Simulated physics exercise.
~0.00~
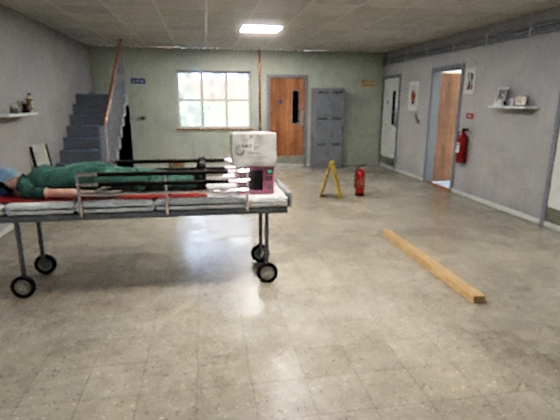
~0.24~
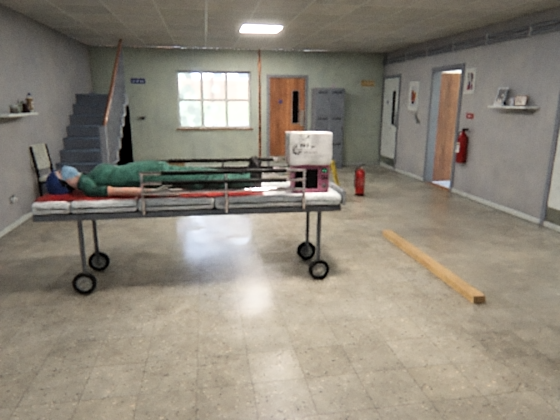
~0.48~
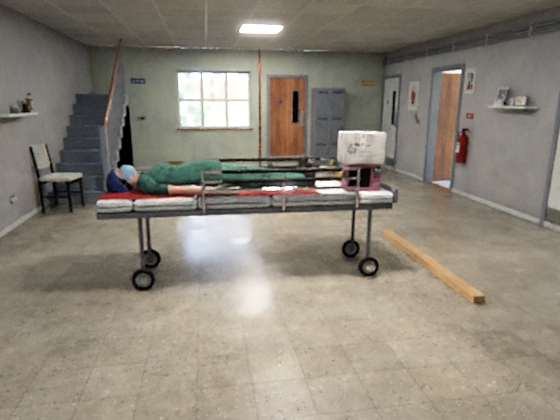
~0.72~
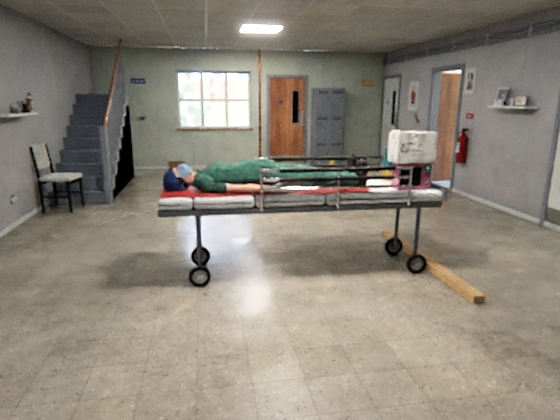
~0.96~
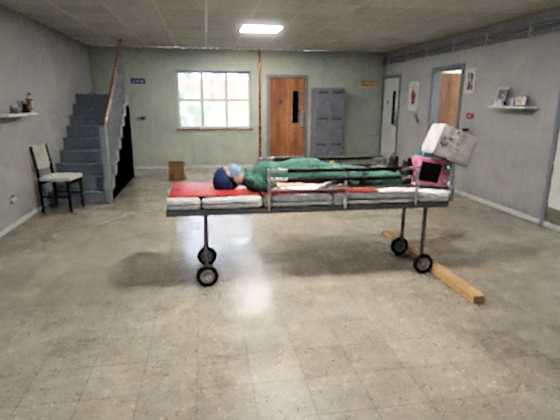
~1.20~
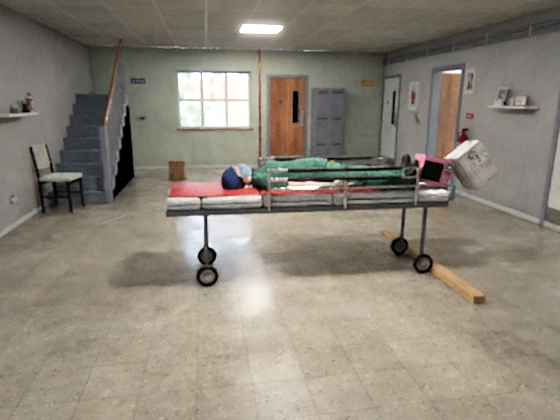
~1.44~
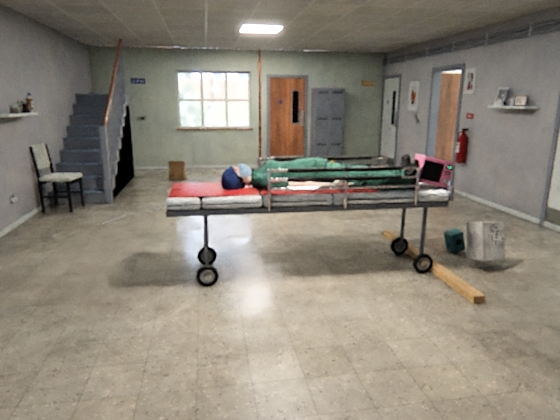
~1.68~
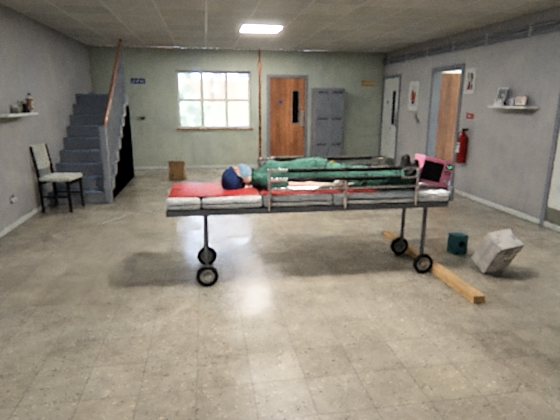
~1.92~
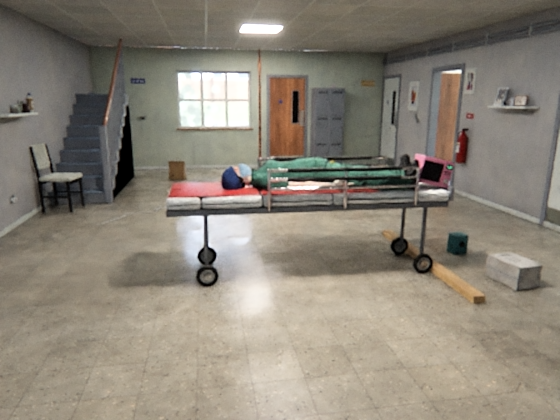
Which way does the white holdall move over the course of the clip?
It moves to the right, first riding along on the trolley and then going over its right end to the floor.
A person in green with a blue cap lies on a wheeled trolley, head to the left, seen side-on from a still viewpoint in a grey-walled room with stairs at the left and doors at the back and right. A boxy white holdall and a pink monitor sit at the trolley's right end. The trolley rolls right until its front wheels meet a wooden beam on the floor, and it stops level. The holdall tips over the right end and drops, and a small teal item falls too. Both rest on the floor, while the person and the leaning monitor stay aboard.
